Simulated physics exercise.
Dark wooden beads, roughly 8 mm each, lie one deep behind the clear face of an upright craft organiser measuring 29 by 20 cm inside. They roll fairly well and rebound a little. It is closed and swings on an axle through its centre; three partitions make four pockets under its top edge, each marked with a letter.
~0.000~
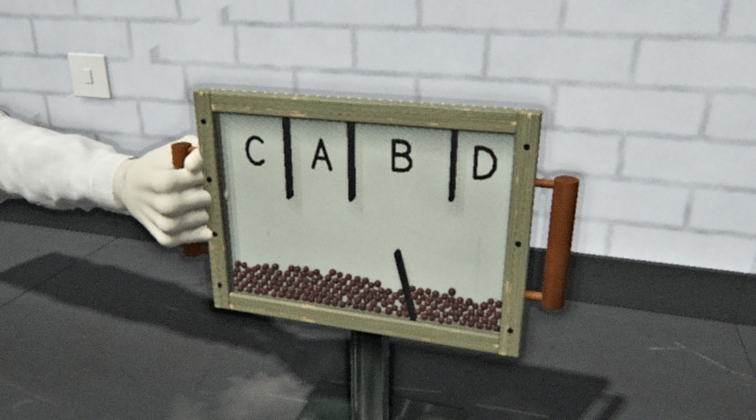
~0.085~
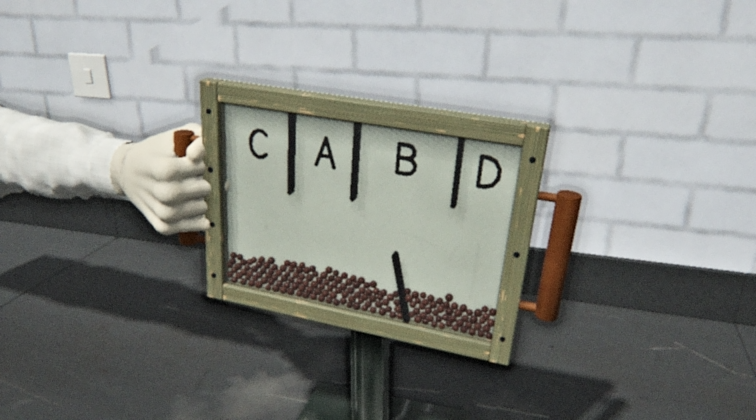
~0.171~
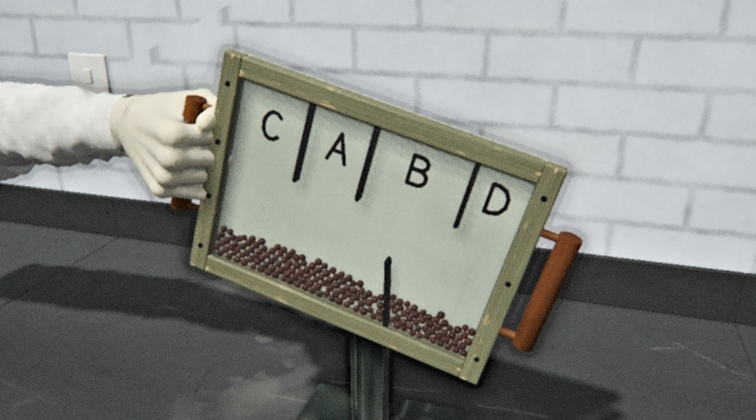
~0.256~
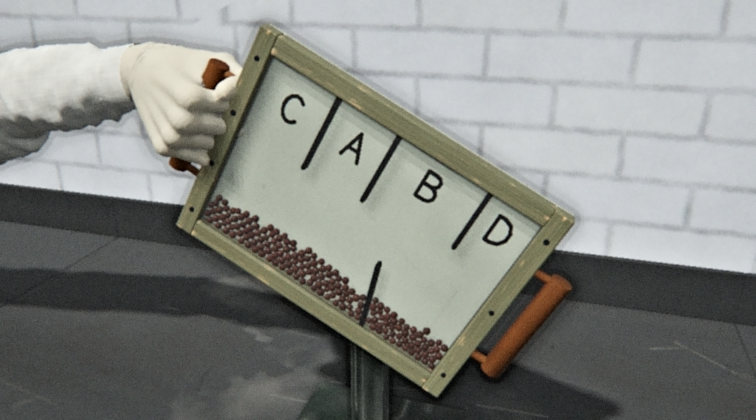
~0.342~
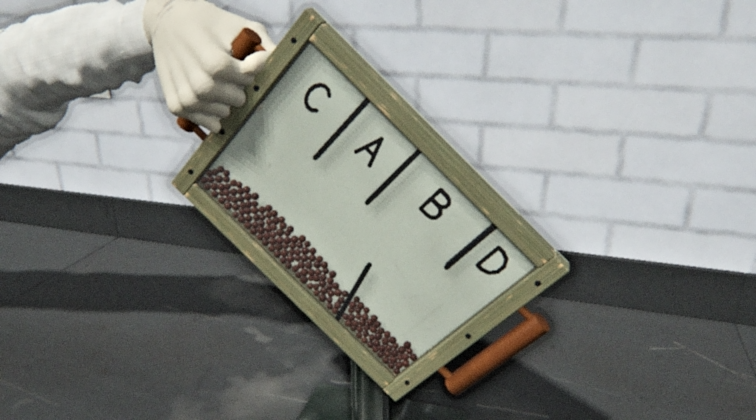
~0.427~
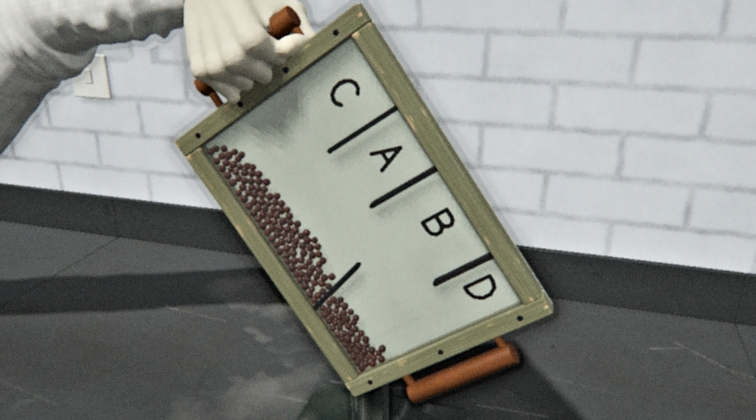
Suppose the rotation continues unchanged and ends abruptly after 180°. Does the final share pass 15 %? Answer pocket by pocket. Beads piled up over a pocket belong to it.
Pocket A: No; pocket B: Yes; pocket C: No; pocket D: Yes.
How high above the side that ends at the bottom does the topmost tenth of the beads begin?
Roughly 7 cm.
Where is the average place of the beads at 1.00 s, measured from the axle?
About 4 cm left and 7 cm below.
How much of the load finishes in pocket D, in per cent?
Some 35 per cent.
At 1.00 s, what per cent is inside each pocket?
Pocket A: 0; pocket B: 40; pocket C: 0; pocket D: 20.
After 0.71 s, it has turned 99°, the beads' middle is 6 cm left of and 4 cm below the axle; inside pockets, B 5 %.
After 1.00 s, it has turned 143°, the beads' middle is 4 cm left of and 7 cm below the axle; inside pockets, B 40 %, D 20 %.
After 1.31 s, it has turned 180°, the beads' middle is 7 cm left of and 6 cm below the axle; inside pockets, B 60 %, D 30 %.
In the end, by 1.8 s, A 0 %, B 65 %, C 0 %, D 35 %.
